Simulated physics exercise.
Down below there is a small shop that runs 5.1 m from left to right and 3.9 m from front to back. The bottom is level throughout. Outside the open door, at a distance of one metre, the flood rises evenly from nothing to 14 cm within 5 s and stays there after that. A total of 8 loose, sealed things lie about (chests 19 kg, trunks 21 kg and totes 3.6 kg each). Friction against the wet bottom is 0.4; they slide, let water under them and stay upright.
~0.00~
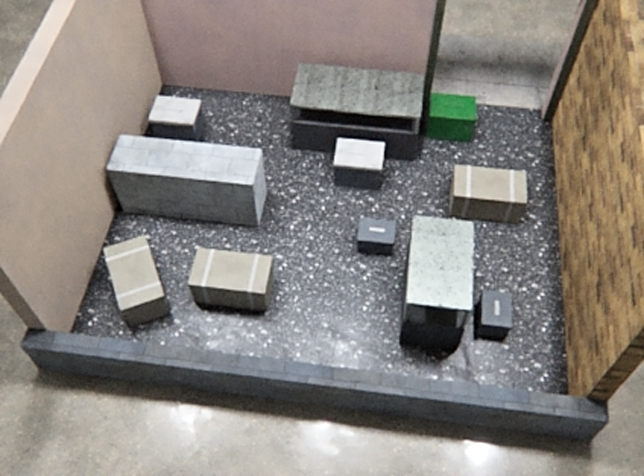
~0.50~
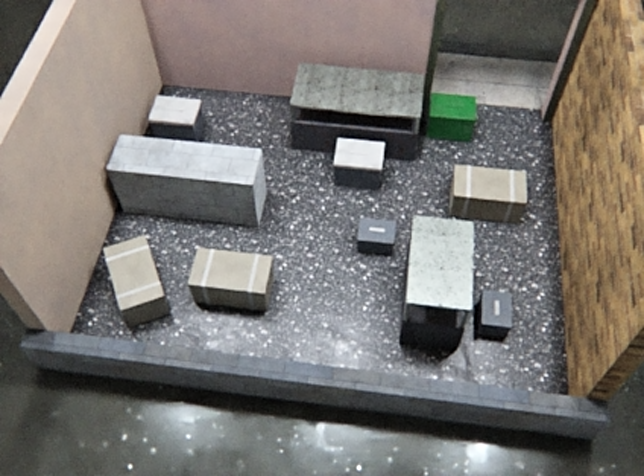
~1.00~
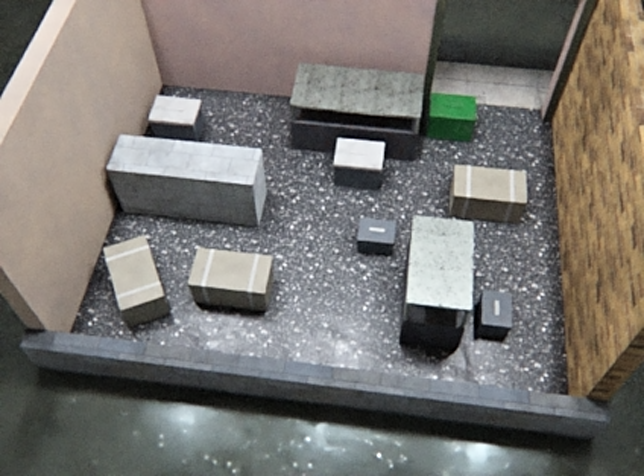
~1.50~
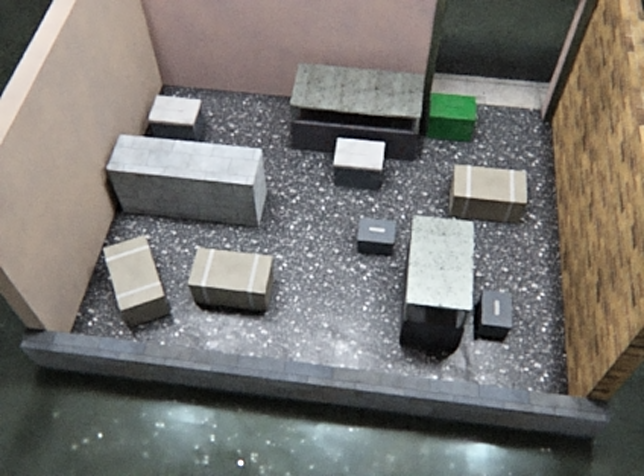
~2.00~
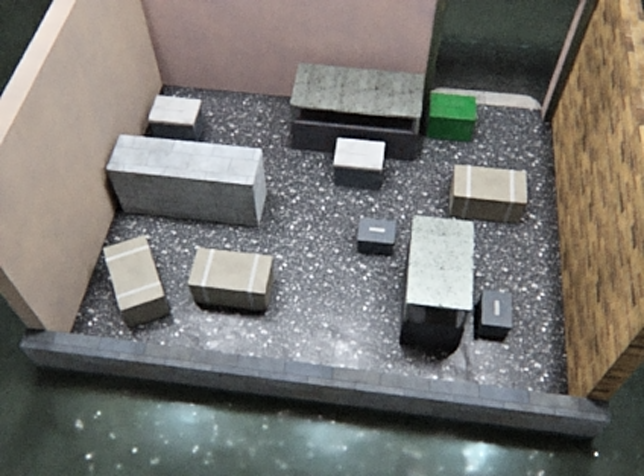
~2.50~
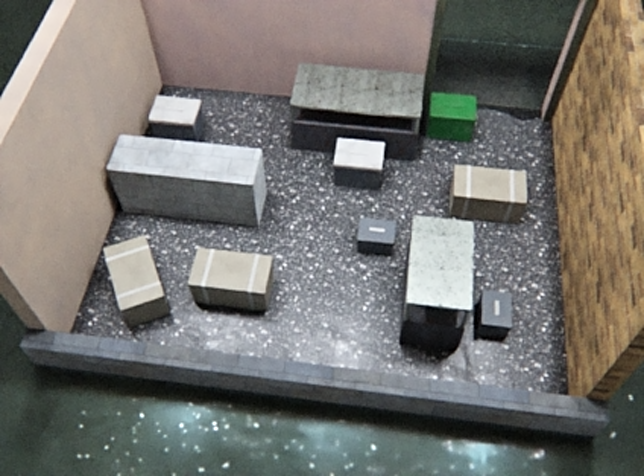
Dark water spreads over the pale floor outside a small walled room, glinting along the low front wall. Beyond the open doorway at the back right, it creeps over the light strip toward the sill, while the green chest and the other boxes inside stay still.
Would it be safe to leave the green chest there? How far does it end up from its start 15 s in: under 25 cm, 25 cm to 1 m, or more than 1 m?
More than 1 m.
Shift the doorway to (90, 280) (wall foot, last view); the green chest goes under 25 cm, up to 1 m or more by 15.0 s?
Note: Green chest essentially stationary.
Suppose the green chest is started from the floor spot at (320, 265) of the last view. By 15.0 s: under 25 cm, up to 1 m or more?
Answer: It scarcely moves.
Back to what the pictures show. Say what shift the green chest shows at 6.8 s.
Close to 60 cm.
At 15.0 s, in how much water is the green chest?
Depth approx. 6 cm.
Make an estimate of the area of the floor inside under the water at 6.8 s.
Flooded: Near 6.5 m2.
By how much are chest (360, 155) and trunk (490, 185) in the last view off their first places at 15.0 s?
Shifts: 0 cm / 150 cm.
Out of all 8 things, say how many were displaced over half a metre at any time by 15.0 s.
Count: 4.
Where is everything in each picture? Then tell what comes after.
The green chest at (453, 106), on the bottom; 0.0 m2 under water; 0 of 8 have shifted, in the first frame.
The green chest at (453, 106), on the bottom; 0.0 m2 under water; 0 of 8 have shifted, in the second frame.
The green chest at (453, 106) rests on the ground; 0.0 m2 under water; 0 of 8 have shifted, in the third frame.
The green chest at (453, 106), on the bottom; water covers 0.0 m2; 0 of 8 have shifted, in the fourth frame.
The green chest at (453, 106), on the bottom; 0.0 m2 under water; 0 of 8 have shifted, in the fifth frame.
The green chest at (453, 106), on the bottom; water covers 0.0 m2; 0 of 8 have shifted, in the sixth frame.
After 3.5 s the green chest is near (453, 106), 0.0 m from its start, aground; 0 afloat.
After 6.8 s the green chest is near (456, 147), 0.7 m from its start, aground; 0 afloat.
After 11.0 s the green chest is near (373, 197), 1.7 m from its start, aground; 3 afloat.
After 15.0 s the green chest is near (337, 199), 2.0 m from its start, aground; 5 afloat.
